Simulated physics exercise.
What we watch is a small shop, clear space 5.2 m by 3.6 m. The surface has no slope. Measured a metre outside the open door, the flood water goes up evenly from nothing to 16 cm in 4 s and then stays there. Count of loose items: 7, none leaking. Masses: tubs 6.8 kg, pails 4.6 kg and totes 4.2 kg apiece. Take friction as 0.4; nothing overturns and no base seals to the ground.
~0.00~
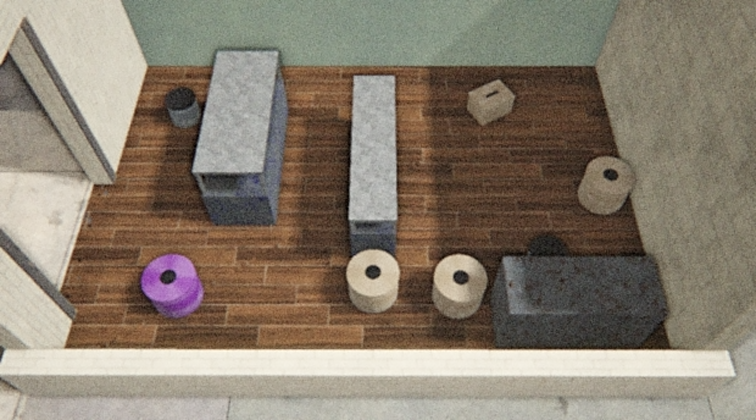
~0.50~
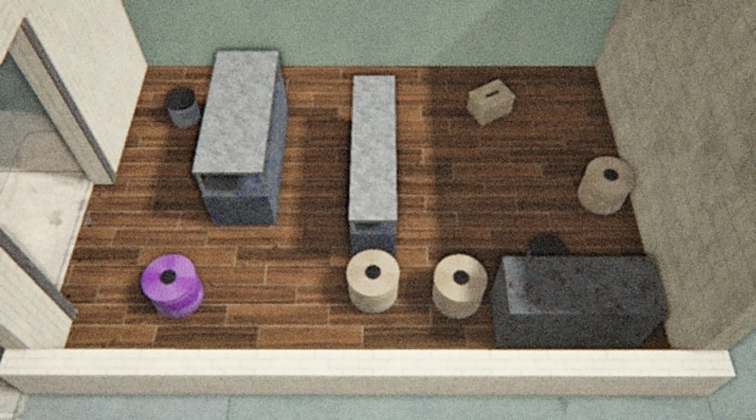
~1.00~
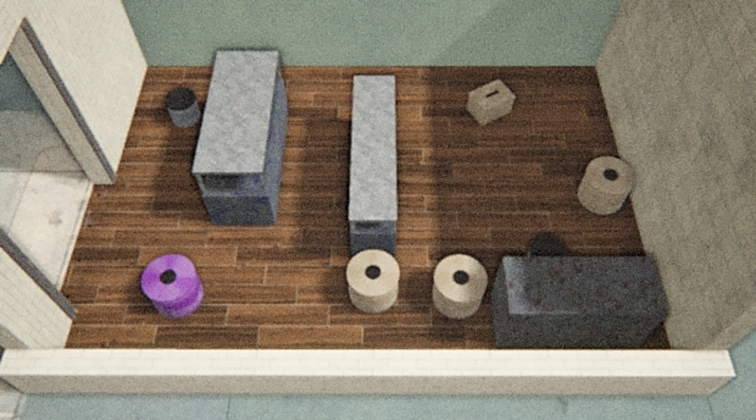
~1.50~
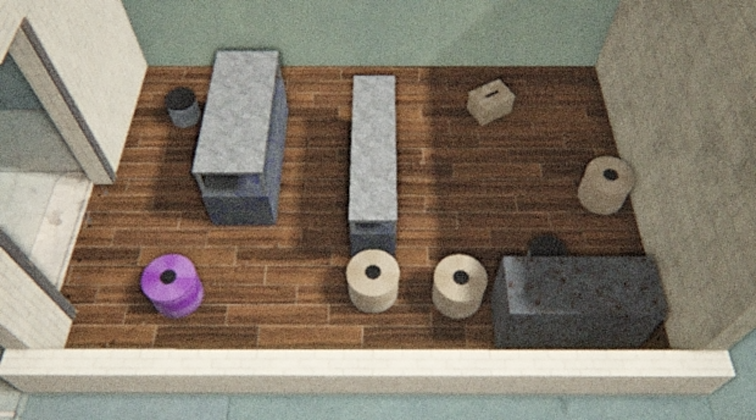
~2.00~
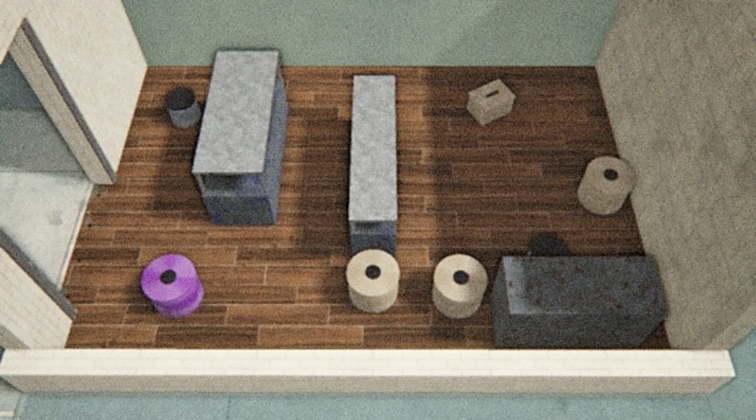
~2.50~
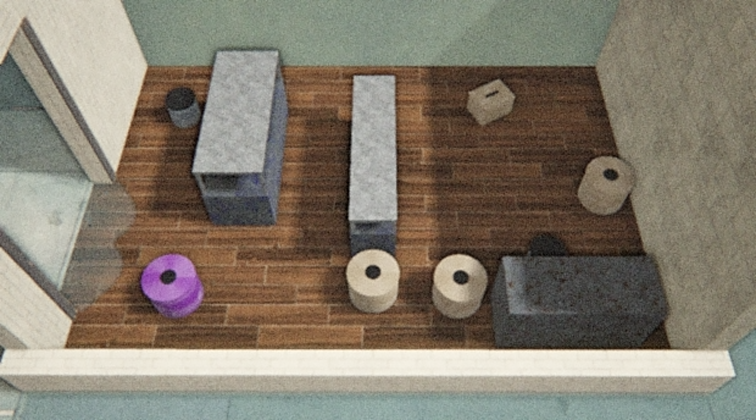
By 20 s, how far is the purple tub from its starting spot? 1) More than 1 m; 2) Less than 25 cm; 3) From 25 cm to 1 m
Option 1: More than 1 m.
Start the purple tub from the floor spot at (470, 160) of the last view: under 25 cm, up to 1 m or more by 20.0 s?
What happens is it gets pushed a long way.
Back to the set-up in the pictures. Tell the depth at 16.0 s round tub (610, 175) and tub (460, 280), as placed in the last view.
Depths: Near 11 cm, then near 9 cm.
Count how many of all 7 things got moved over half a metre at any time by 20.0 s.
6 of them.
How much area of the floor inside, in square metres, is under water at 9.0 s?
About 16 m2.
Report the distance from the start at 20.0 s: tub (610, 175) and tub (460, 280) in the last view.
Net displacement, in order: 140 cm; 200 cm.
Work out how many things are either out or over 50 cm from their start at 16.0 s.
I make it 5 by then.
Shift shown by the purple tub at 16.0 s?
I'd put it at around 250 cm.
After 4.0 s the purple tub is near (175, 283), 0.1 m from its start, aground; 0 afloat.
After 9.0 s the purple tub is near (458, 204), 2.6 m from its start, aground; 2 afloat.
After 16.0 s the purple tub is near (438, 220), 2.4 m from its start, afloat; 7 afloat.
After 20.0 s the purple tub is near (563, 58), 4.6 m from its start, afloat; 7 afloat.
